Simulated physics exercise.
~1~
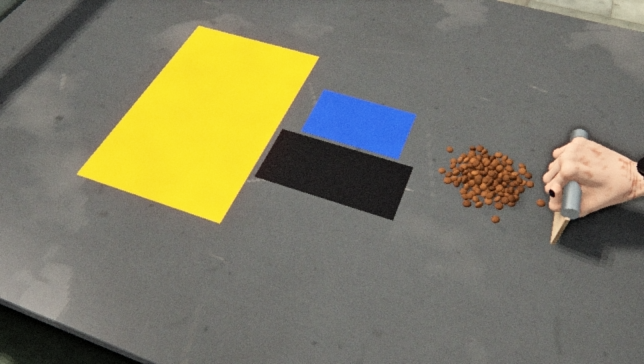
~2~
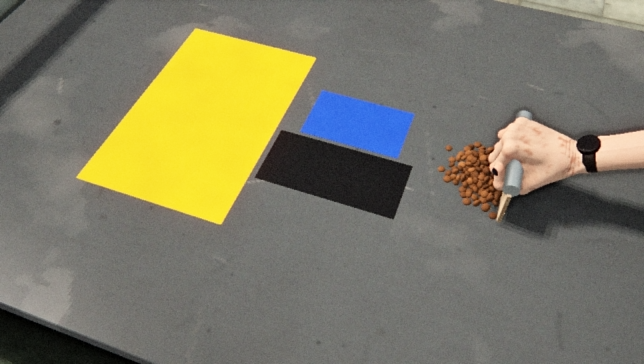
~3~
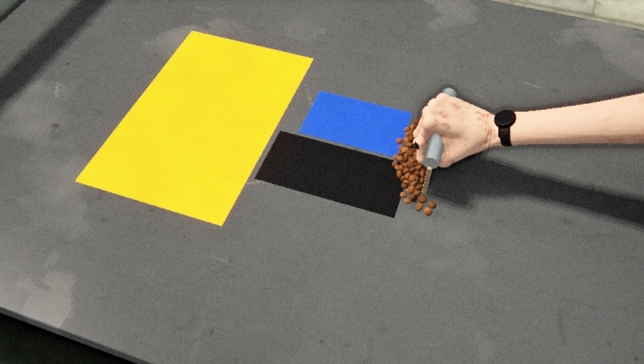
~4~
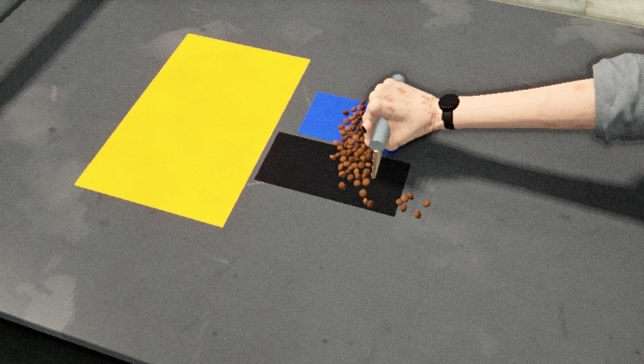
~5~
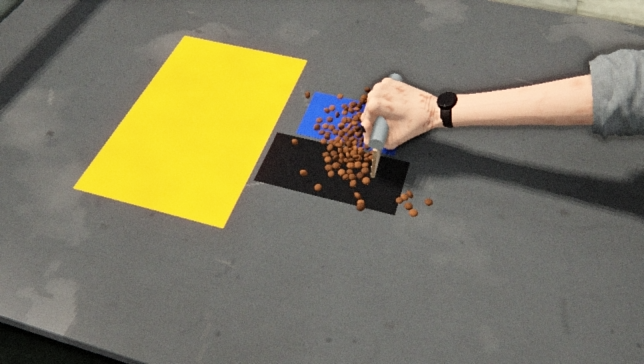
A hand gripping a scraper pushed a heap of brown kibble left across a gray table and onto the blue and black mats, then stopped, leaving pieces scattered over both, with a few off the mats and none on the yellow one.
